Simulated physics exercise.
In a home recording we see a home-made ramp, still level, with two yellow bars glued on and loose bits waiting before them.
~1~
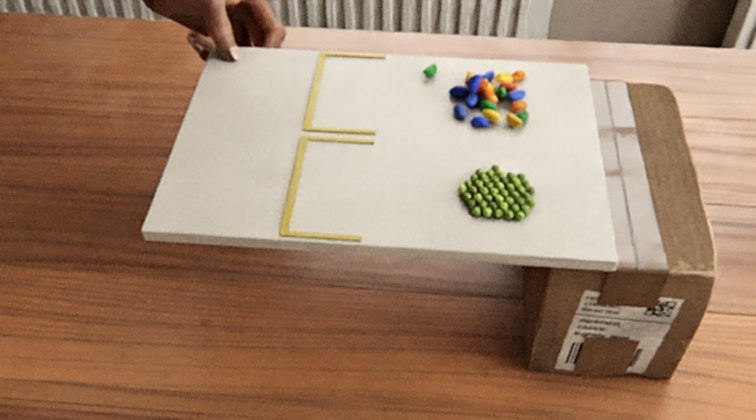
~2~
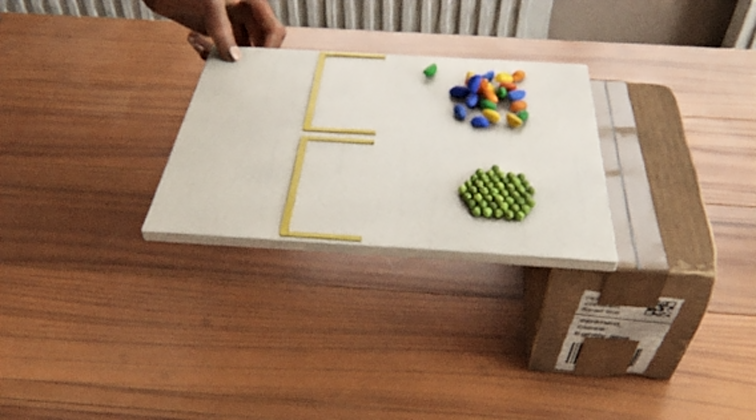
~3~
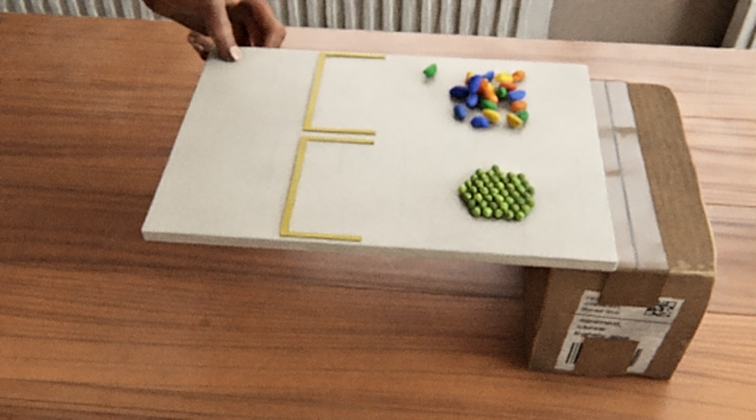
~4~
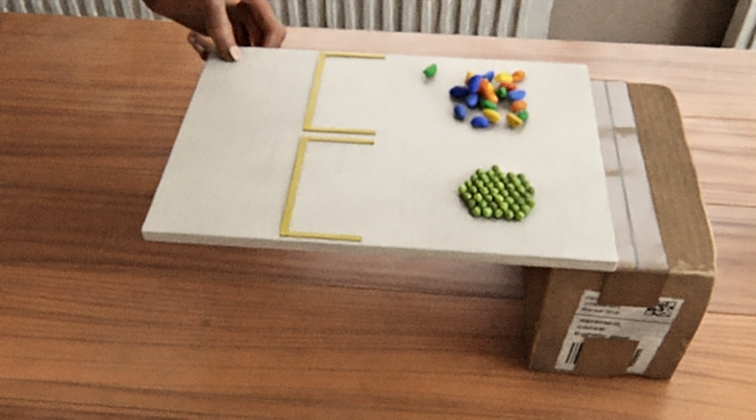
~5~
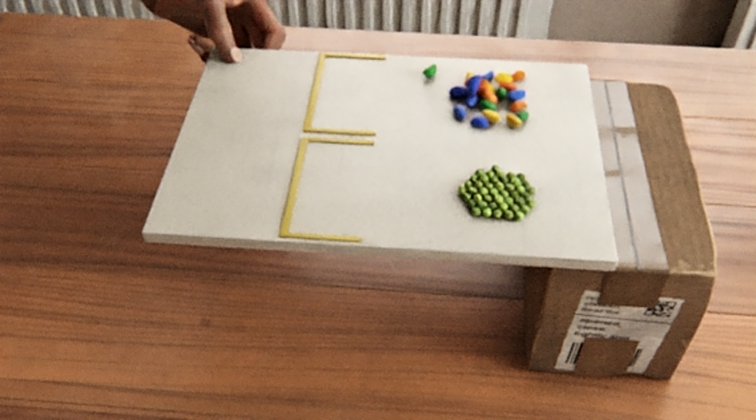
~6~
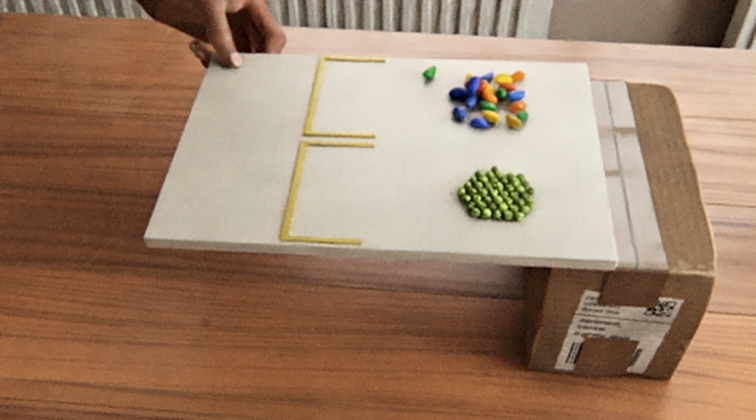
A hand at the upper left holds a white board level, its right side resting on a cardboard box, with small green balls nearer and colorful pieces farther back beside two yellow brackets. The hand then lowers the left end very slightly, while both piles stay in place on the board.
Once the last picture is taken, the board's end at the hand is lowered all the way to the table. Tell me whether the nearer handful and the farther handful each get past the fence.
As I see it the nearer handful travels beyond its barrier; as I see it the farther handful travels beyond its barrier.
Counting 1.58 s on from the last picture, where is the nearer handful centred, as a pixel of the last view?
The middle is roughly at pixel (56, 286).
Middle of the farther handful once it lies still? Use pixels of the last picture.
Roughly (171, 184).
Then, 0.43 s after the last picture, board sloping at 9°; nearer handful where it was; farther handful where it was.
Then, 0.99 s after the last picture, board sloping at 19°; nearer handful about a quarter past its bar; farther handful where it was.
Then, 1.58 s after the last picture, board sloping at 28°; nearer handful all past its bar; farther handful about a quarter past its bar.
At rest, board resting at 29°; nearer handful all past its bar; farther handful nearly all past its bar.
